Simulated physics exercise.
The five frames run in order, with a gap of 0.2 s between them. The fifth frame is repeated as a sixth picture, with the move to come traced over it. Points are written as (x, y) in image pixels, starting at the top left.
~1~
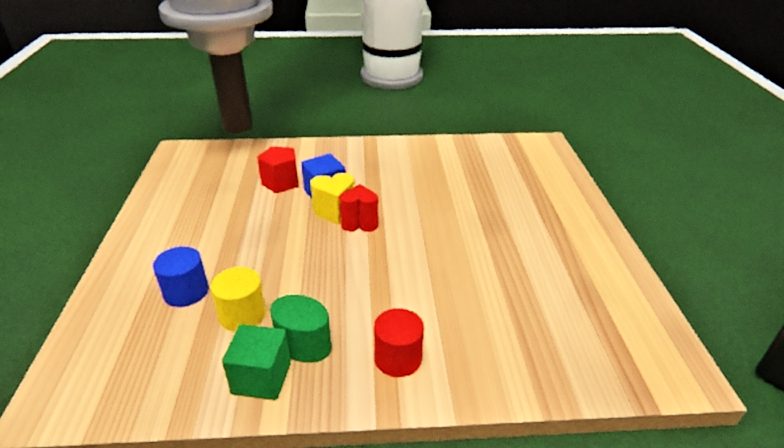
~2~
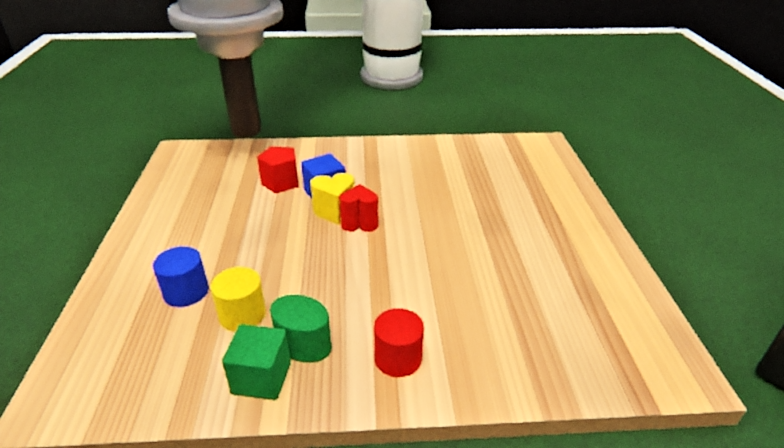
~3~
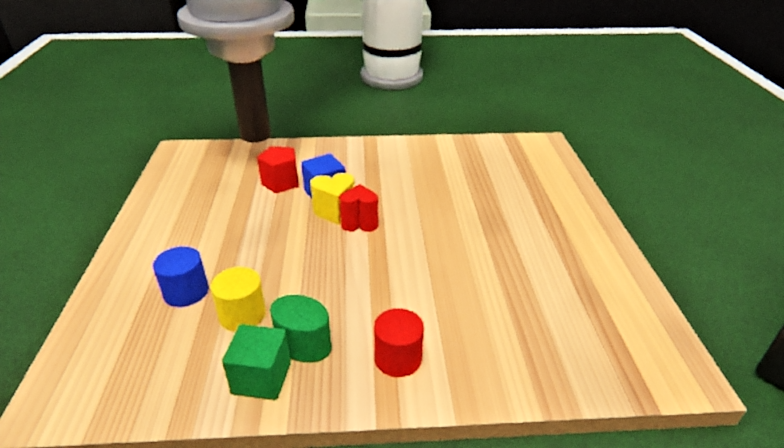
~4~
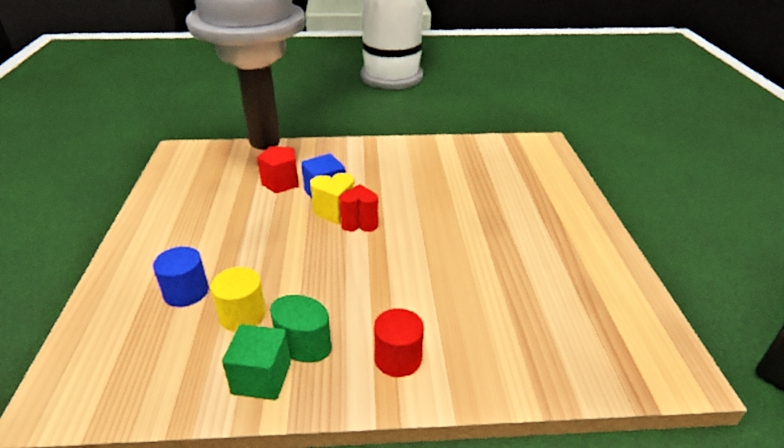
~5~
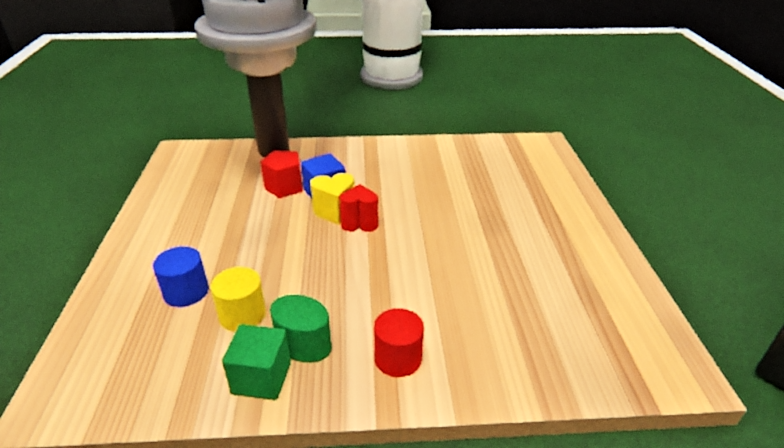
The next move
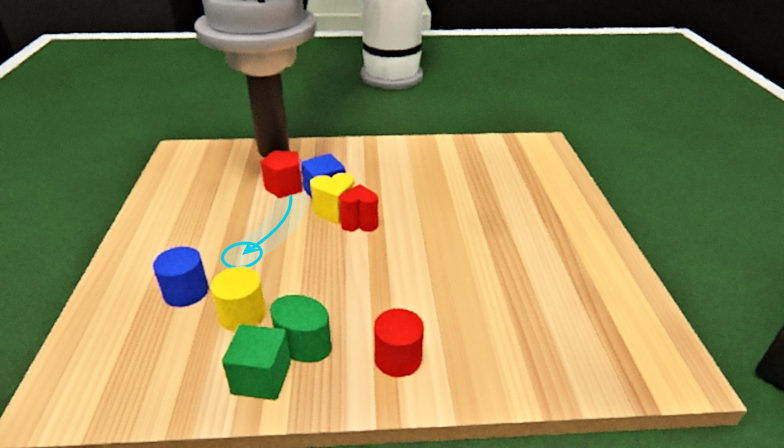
In this clip, a robot arm's dark stick moves right and toward the viewer over the far edge of a wooden board, then nudges a red five-sided block slightly forward, while the other coloured blocks stay still.
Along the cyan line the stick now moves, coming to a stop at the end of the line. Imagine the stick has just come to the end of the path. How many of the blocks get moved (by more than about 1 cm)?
It will shift just one block.
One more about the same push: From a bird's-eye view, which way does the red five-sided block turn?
In a top view, it turns counterclockwise.
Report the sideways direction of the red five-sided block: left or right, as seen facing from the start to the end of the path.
Facing the way the path runs, start to end, you'll find the red five-sided block has shifted left.
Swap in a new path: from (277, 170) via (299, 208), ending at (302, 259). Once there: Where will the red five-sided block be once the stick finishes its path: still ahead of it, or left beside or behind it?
Kept ahead.
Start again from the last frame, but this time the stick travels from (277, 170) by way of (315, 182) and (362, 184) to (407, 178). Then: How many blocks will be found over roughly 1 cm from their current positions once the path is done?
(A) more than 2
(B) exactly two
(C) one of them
A: More than 2.
The drawn path runs from (277, 170) by way of (290, 194) and (280, 224) to (242, 255).
What follows on the original path. One third of the way, stick at (288, 175); red five-sided block at (293, 186).
Two thirds of the way, stick at (276, 205); red five-sided block at (298, 211), turned 55° anticlockwise.
At the end, stick at (238, 234); red five-sided block at (295, 218), turned 90° anticlockwise; blue square not moved.
